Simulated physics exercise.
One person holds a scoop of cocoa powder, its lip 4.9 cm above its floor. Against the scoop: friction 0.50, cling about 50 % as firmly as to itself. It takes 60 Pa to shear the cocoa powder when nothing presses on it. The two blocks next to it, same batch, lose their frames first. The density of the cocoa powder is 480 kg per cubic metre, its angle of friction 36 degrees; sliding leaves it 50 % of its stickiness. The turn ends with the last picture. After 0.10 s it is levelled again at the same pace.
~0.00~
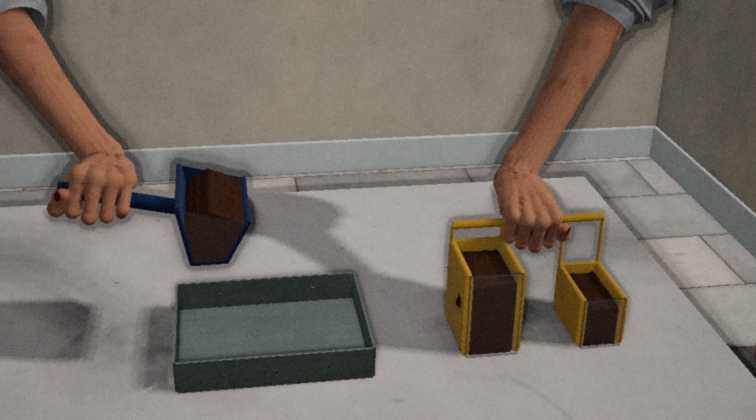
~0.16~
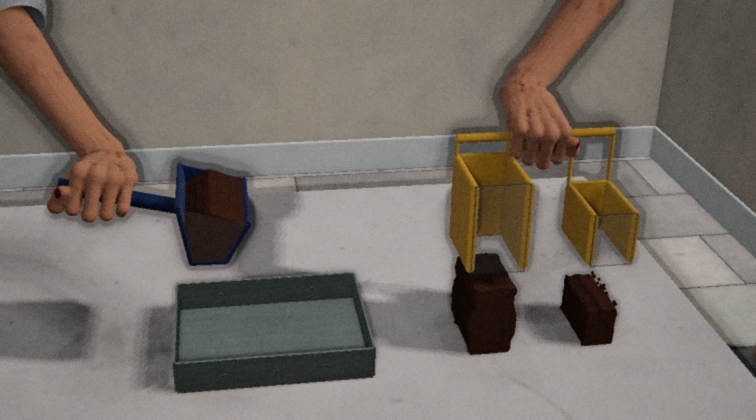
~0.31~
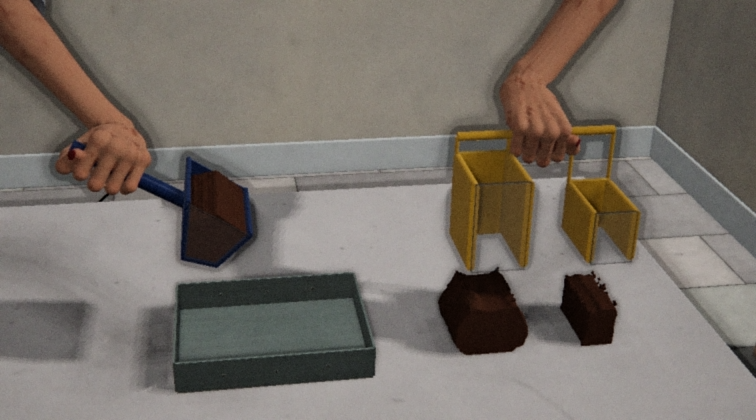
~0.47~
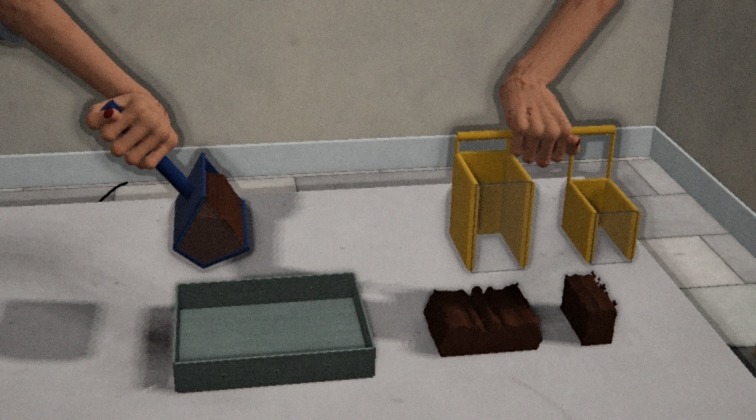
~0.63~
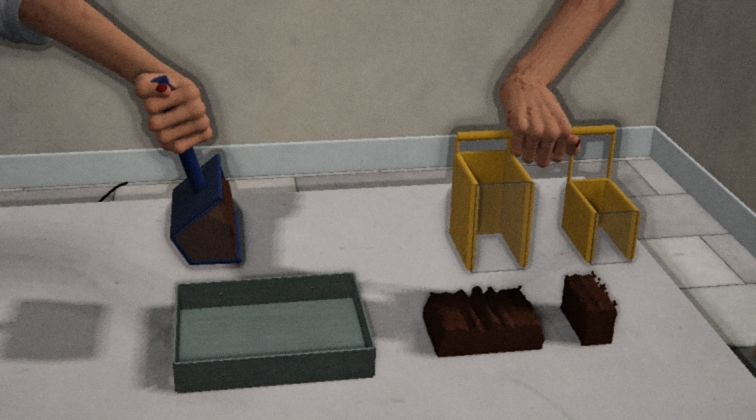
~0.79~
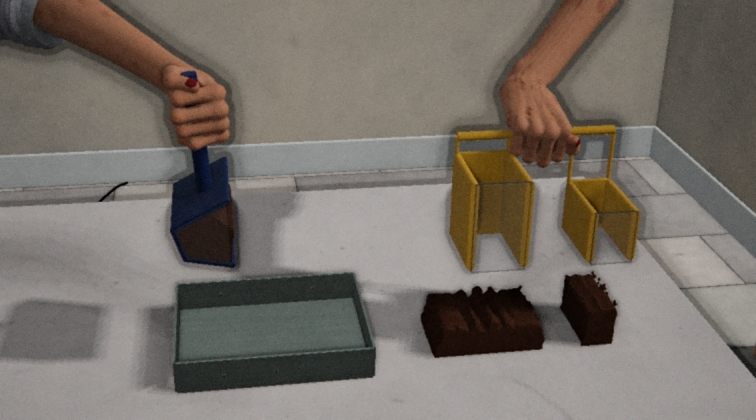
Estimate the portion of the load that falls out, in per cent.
The portion of the load that falls out is near 0 %.
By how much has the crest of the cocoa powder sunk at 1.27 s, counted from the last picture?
Roughly 0.0 cm.
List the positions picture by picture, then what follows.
The first picture shows lip at (246, 222), tilt 0 degrees; highest point of the cocoa powder at (212, 214); test blocks 11 cm, 5.9 cm high (left to right).
The second picture shows lip at (246, 223), tilt 1 degrees; highest point of the cocoa powder at (208, 214); test blocks 10 cm, 5.9 cm high (left to right).
The third picture shows lip at (248, 234), tilt 18 degrees; highest point of the cocoa powder at (216, 215); test blocks 7.6 cm, 5.9 cm high (left to right).
The fourth picture shows lip at (246, 247), tilt 40 degrees; highest point of the cocoa powder at (199, 217); test blocks 5.0 cm, 5.9 cm high (left to right).
The fifth picture shows lip at (239, 259), tilt 62 degrees; highest point of the cocoa powder at (209, 215); test blocks 4.8 cm, 5.9 cm high (left to right).
The sixth picture shows lip at (233, 263), tilt 73 degrees; highest point of the cocoa powder at (211, 216); test blocks 4.8 cm, 5.9 cm high (left to right).
By 1.01 s, the scoop is at 67 degrees and 0 % has left it.
By 1.27 s, the scoop is at 31 degrees and 0 % has left it.
By 1.52 s, the scoop is at 1 degrees and 0 % has left it.
By 1.78 s, the scoop is at 0 degrees and 0 % has left it.
By 1.88 s, at the end, the scoop is at 0 degrees and 0 % has left it.
